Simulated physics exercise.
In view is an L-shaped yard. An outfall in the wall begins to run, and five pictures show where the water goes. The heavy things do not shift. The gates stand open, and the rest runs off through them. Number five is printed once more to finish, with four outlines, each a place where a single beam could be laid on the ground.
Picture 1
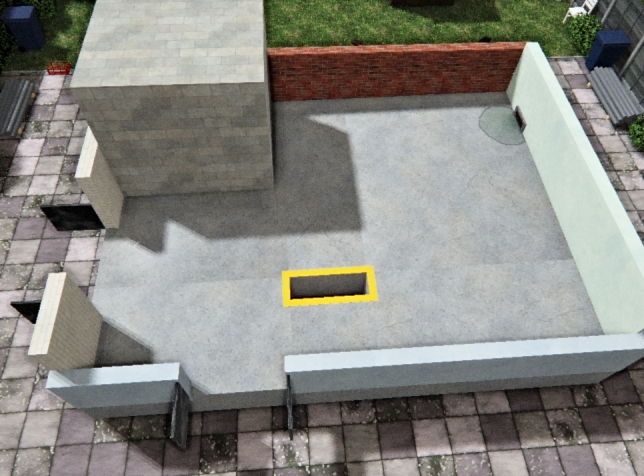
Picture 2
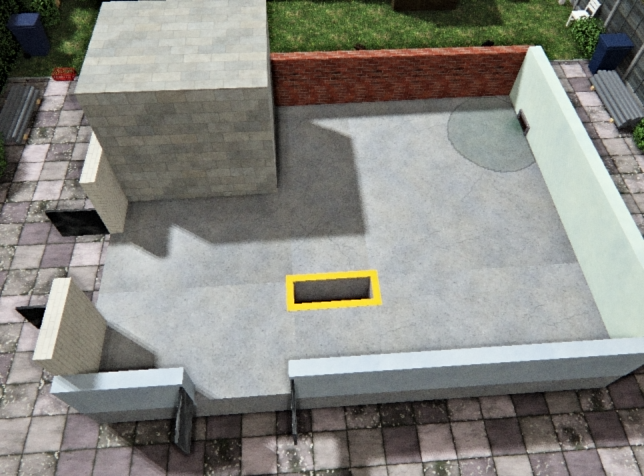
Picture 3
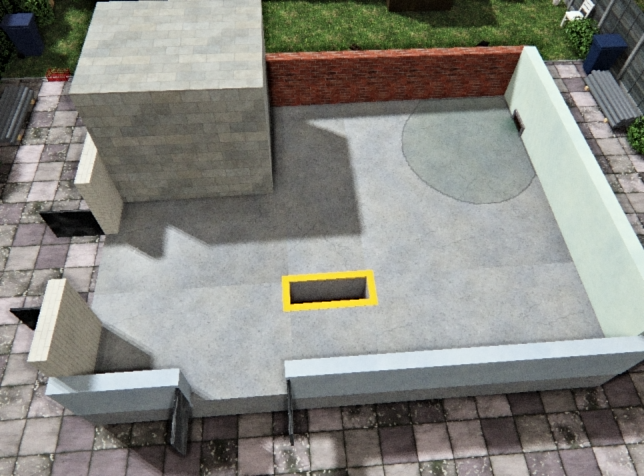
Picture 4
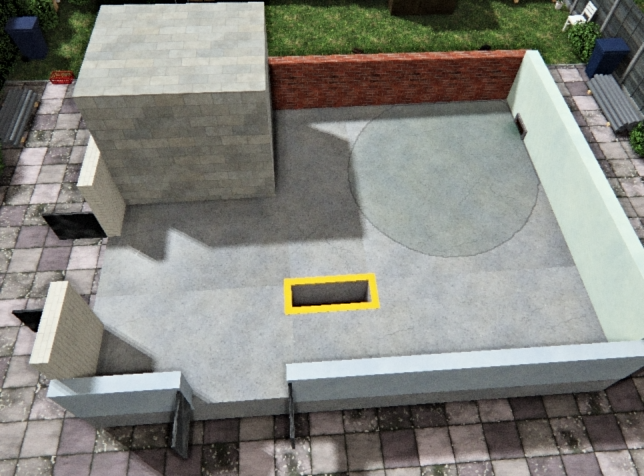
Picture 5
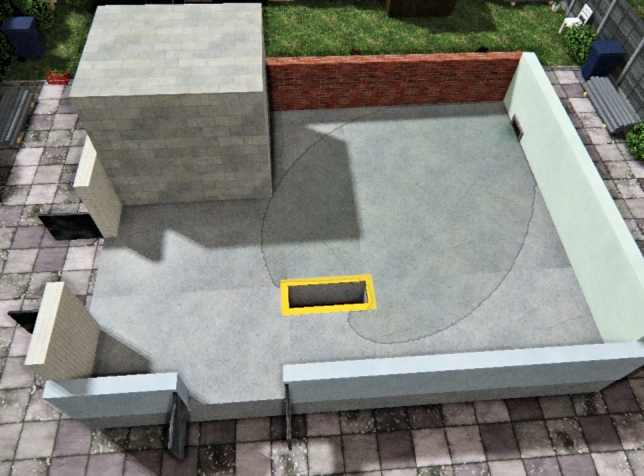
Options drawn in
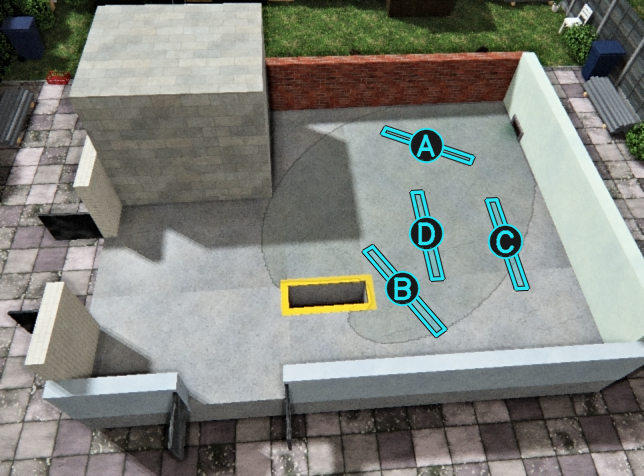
Water spreads from a small opening in the pale right-hand wall of a walled grey yard, starting as a small patch in the far corner. The rounded sheet widens along the brick wall and across the floor toward the left and front, then reaches the yellow-edged drain pit and enters it.
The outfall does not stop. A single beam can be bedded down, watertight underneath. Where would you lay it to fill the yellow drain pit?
C beats the others.
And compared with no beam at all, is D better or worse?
It is worse.
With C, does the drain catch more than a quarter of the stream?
Yes.
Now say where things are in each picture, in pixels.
Outfall at (520, 119); yellow drain pit at (329, 286); open gate at (239, 377); open gate at (111, 269); 2 % of the ground under water, visible out to (485, 124); yellow drain pit still dry, in the first picture.
In the second picture, 7 % of the ground under water, visible out to (453, 135); yellow drain pit still dry.
In the third picture, 15 % of the ground under water, visible out to (410, 159); yellow drain pit still dry.
In the fourth picture, 28 % of the ground under water, visible out to (369, 213); yellow drain pit still dry.
In the fifth picture, 46 % of the ground under water, visible out to (268, 257); yellow drain pit taking water.
In cyan, A from (384, 130) to (471, 160); B from (368, 249) to (440, 332); C from (521, 288) to (491, 200); D from (437, 278) to (416, 192).
For spot A, about 25 % of the stream goes into the yellow drain pit, about 74 % out by the gates.
For spot B, about 20 % of the stream goes into the yellow drain pit, about 79 % out by the gates.
For spot C, about 36 % of the stream goes into the yellow drain pit, about 63 % out by the gates.
For spot D, about 21 % of the stream goes into the yellow drain pit, about 79 % out by the gates.
